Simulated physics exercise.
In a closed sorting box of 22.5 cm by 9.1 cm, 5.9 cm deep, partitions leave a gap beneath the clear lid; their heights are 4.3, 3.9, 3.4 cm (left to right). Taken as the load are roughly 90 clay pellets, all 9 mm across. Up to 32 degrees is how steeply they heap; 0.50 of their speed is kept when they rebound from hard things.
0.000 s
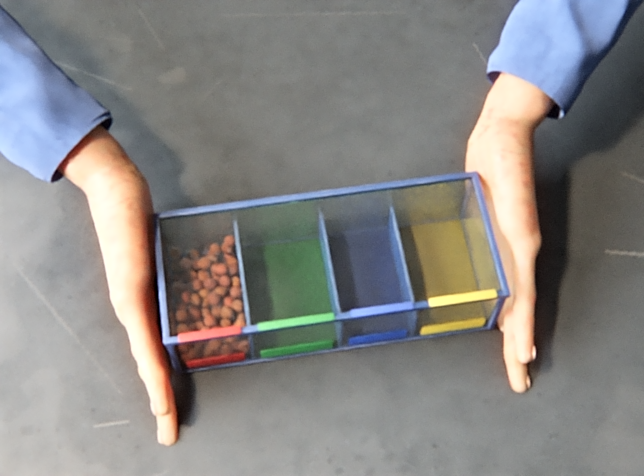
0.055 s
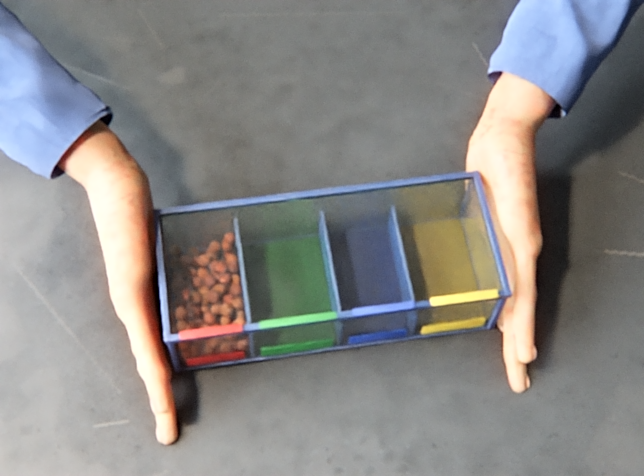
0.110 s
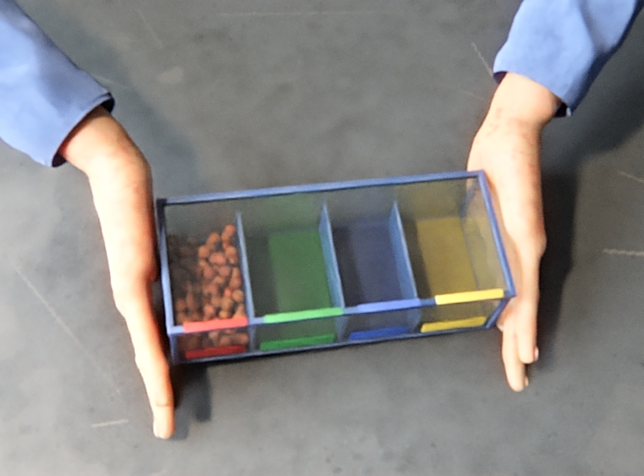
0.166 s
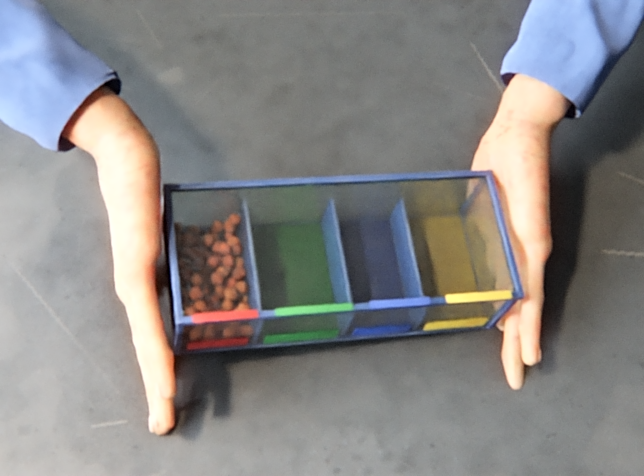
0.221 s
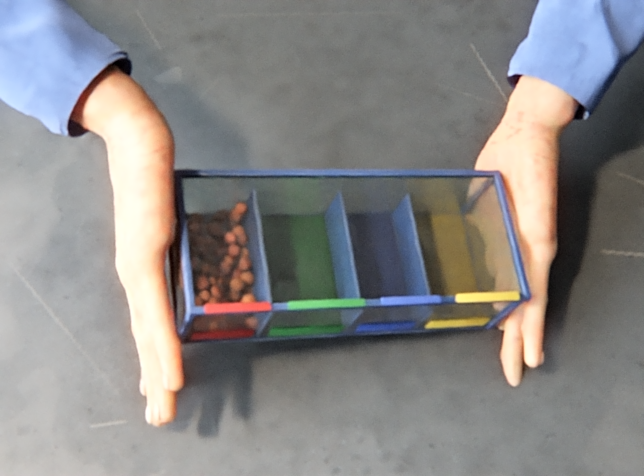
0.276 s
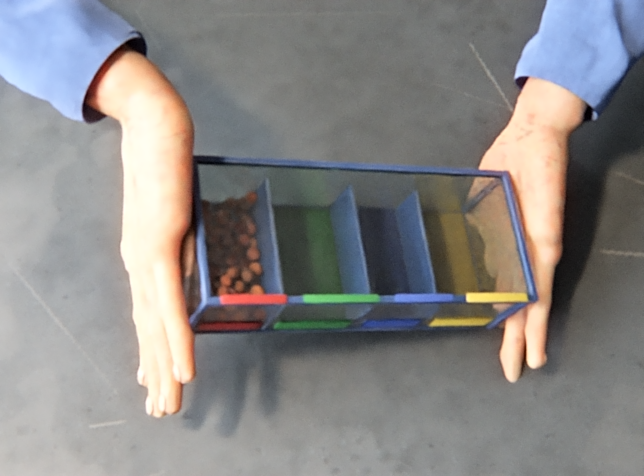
Two hands in blue sleeves, seen from above over a scuffed dark grey surface, hold a clear lidded box between their palms. The blue-edged box has four compartments marked red, green, blue and yellow from left to right, with small reddish-brown pellets in the red one alone. The hands tilt the box gradually, its left end rising and shifting rightward, while the view stays still.
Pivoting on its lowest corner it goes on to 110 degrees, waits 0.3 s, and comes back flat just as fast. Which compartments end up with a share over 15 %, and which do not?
At the end, red compartment: Beats the threshold; blue compartment: Fails to beat the threshold; green compartment: Fails to beat the threshold; yellow compartment: Beats the threshold.
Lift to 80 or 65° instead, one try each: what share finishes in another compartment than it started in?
Around 5 and 0 in a hundred, respectively.
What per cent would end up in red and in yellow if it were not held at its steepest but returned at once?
Red keeps 65% and yellow keeps 30%.
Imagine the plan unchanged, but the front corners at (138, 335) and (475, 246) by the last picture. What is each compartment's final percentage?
Red 100 %; blue 0 %; green 0 %; yellow 0 %.
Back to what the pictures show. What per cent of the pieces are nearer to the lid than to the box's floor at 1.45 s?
Some 70 per cent.
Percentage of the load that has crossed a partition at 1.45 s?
Reading: Close to 25 %.
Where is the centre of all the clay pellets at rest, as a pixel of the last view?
When it all comes to rest, the middle is near (237, 325).
Then, at 1.45 s, tilt 110 degrees; red 75 %, blue 5 %, green 5 %, yellow 15 %.
After 2.23 s, tilt 56 degrees; red 70 %, yellow 30 %.
Then, at 3.03 s, tilt 0 degrees; red 60 %, green 10 %, yellow 30 %.
At rest (3.5 s), red 60 %, blue 0 %, green 10 %, yellow 30 %.
